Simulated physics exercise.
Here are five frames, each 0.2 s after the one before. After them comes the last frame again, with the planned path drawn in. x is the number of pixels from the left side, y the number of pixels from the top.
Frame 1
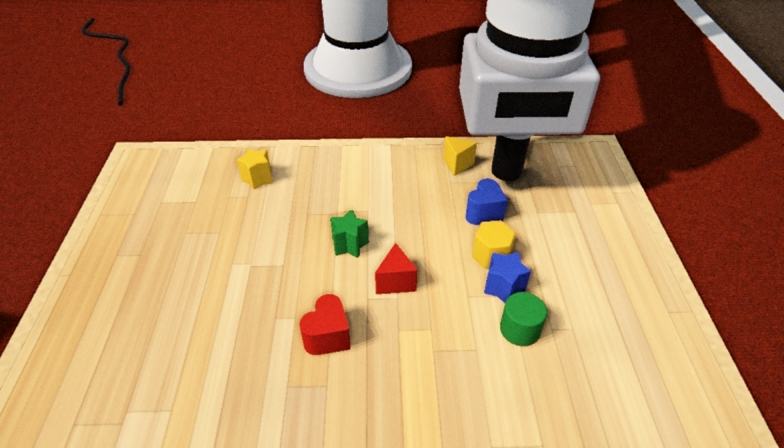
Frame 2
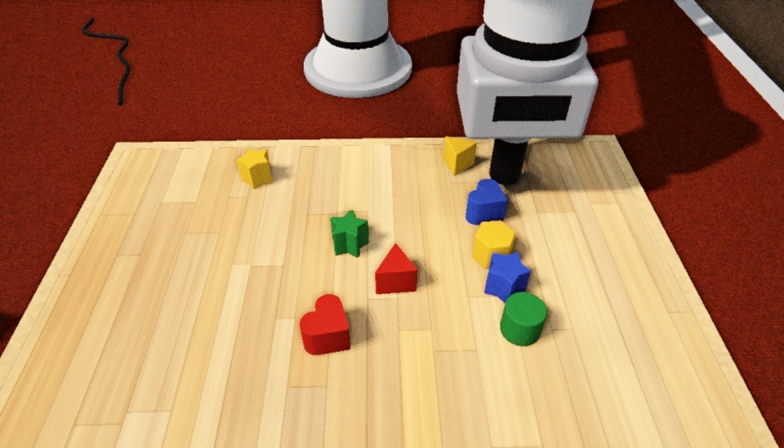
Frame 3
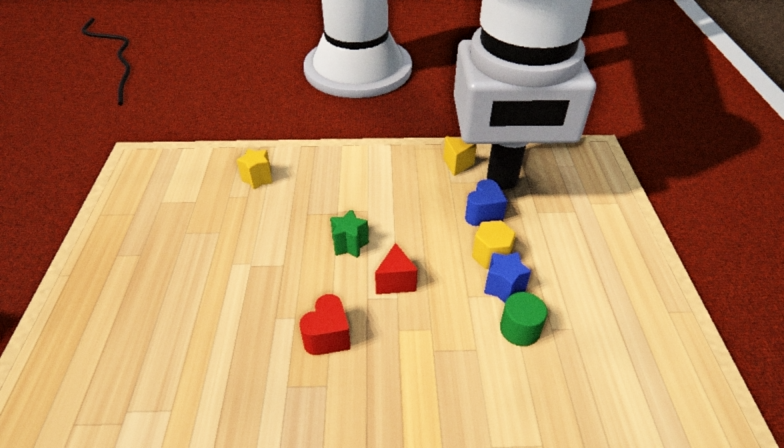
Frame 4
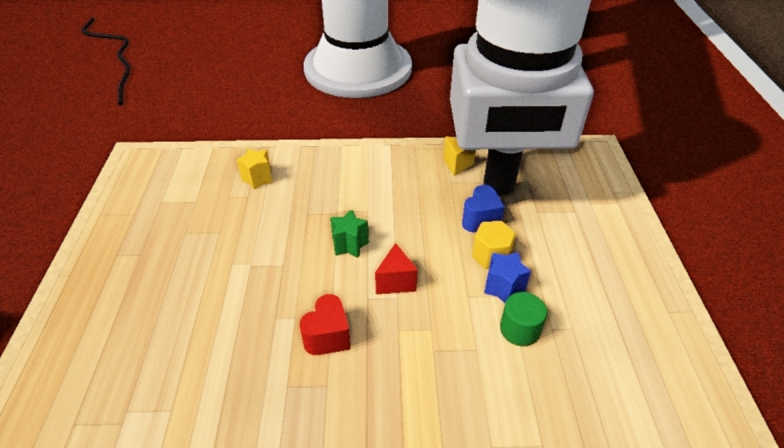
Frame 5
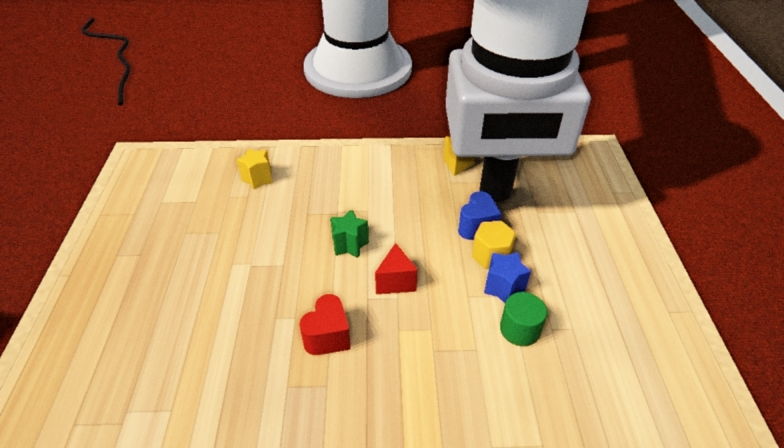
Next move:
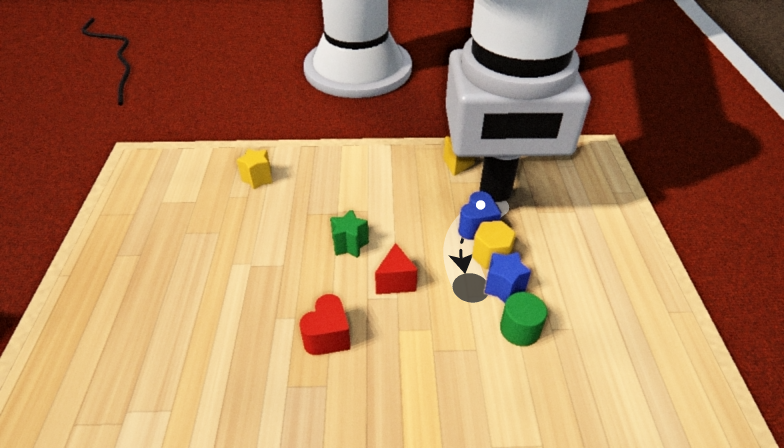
On a wooden board over a red surface, a robot arm's black stick moves slightly toward the viewer and left among scattered coloured blocks, then nudges the blue heart a short way down and left; the other blocks stay still.
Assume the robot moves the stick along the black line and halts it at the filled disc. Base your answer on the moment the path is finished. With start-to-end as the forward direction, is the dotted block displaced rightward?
In short: Yes.
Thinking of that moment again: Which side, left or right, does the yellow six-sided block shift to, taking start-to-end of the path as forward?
Leftward.
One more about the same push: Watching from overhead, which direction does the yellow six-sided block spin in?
From above, the yellow six-sided block will be seen to turn anti-clockwise.
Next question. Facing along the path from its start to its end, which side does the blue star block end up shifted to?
It's pushed left.
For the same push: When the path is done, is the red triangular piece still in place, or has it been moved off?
It stays.
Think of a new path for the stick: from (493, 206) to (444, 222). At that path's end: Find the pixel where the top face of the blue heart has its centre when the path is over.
The spot you're after is about (456, 223) in the image.
Drawn move, from (493, 206) over (469, 226) and (461, 254) to (471, 288); the dot is on the blue heart.
On the path given first. One third of the way, stick at (471, 212); blue heart at (460, 226), turned 40° anticlockwise; yellow six-sided block at (495, 239), turned 35° anticlockwise.
Two thirds of the way, stick at (463, 241); blue heart at (447, 256), turned 40° anticlockwise; yellow six-sided block at (499, 246), turned 60° anticlockwise; blue star block at (514, 272).
At the end, stick at (473, 273); red triangular piece still; blue heart at (442, 278); yellow six-sided block at (509, 254), turned 95° anticlockwise; blue star block at (527, 281), turned 25° anticlockwise; green round block at (532, 313).
